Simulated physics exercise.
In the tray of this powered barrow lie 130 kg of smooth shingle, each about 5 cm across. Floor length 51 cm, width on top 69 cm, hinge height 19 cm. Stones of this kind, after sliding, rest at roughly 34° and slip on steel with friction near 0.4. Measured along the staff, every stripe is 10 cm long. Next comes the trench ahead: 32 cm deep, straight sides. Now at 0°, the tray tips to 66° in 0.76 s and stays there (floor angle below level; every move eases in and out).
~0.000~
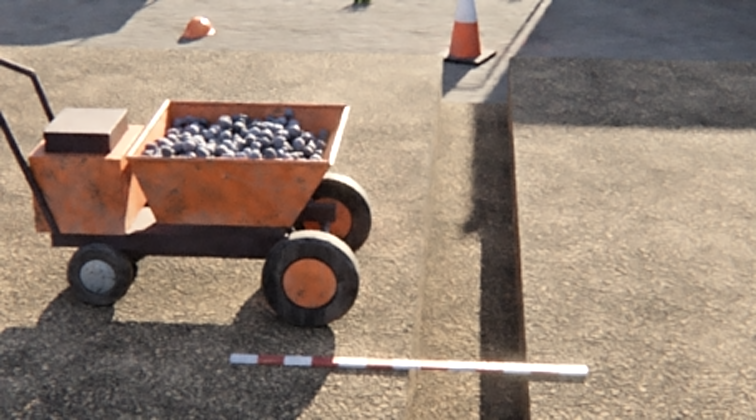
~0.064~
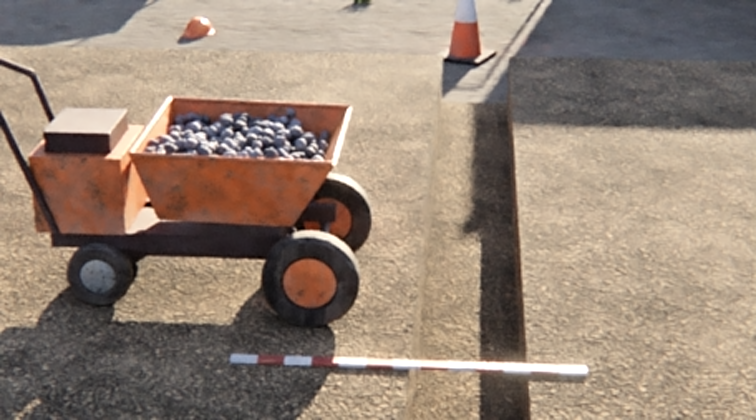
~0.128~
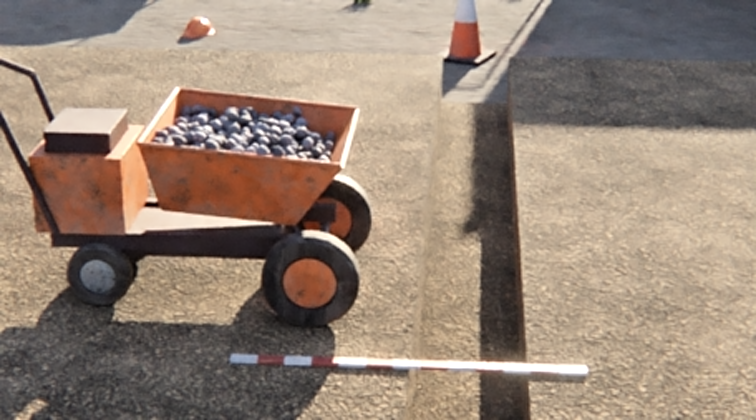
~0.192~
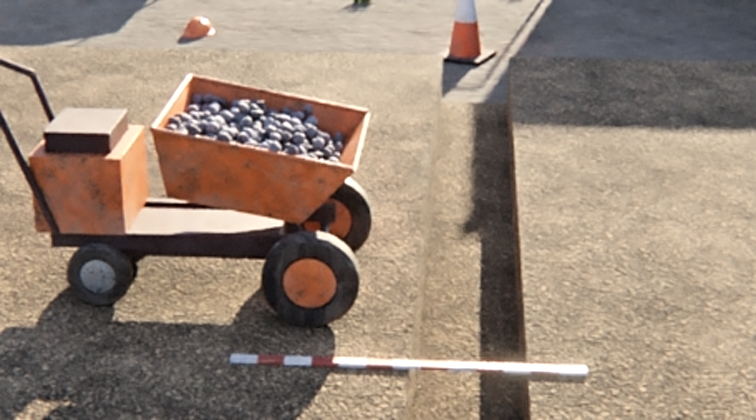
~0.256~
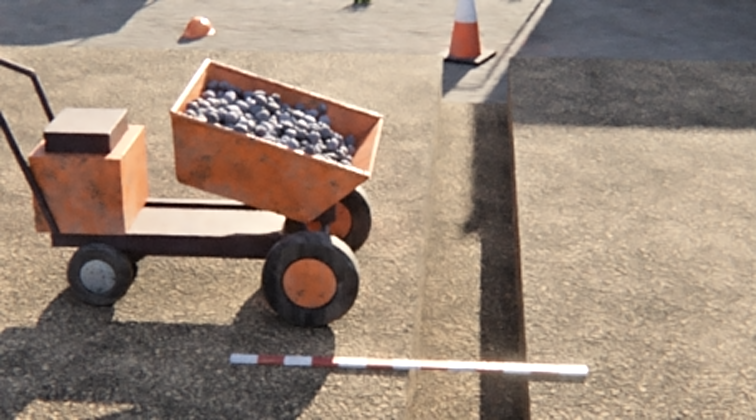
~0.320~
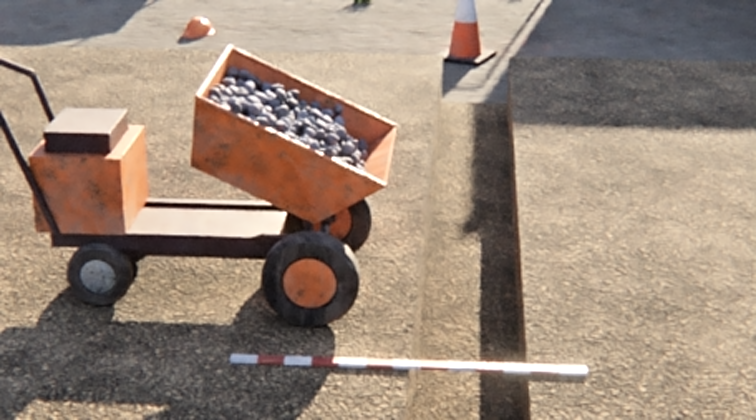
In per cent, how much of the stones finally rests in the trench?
Roughly 66 per cent of them.
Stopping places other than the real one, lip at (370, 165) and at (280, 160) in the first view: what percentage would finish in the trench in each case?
It comes to about 40 and 85 in a hundred.
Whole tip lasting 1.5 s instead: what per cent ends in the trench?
Roughly 85 per cent would.
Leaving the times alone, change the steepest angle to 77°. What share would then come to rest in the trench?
Then close to 70 per cent.
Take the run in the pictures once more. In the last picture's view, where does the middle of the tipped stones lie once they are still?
In the last view, about (493, 349).
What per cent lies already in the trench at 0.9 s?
Some 25 per cent.
After 0.6 s the floor is at 56°; 100 % in the tray; the foremost stones are at (415, 198).
After 0.9 s the floor is at 66°; 75 % in the tray, 24 % in the trench, 1 % past the trench; the foremost stones are at (533, 286).
After 1.2 s the floor is at 66°; 34 % in the tray, 41 % in the trench, 26 % past the trench; the foremost stones are at (694, 298).
After 3.2 s the floor is at 66°; 8 % in the tray, 66 % in the trench, 26 % past the trench; the foremost stones are past the picture's edge.
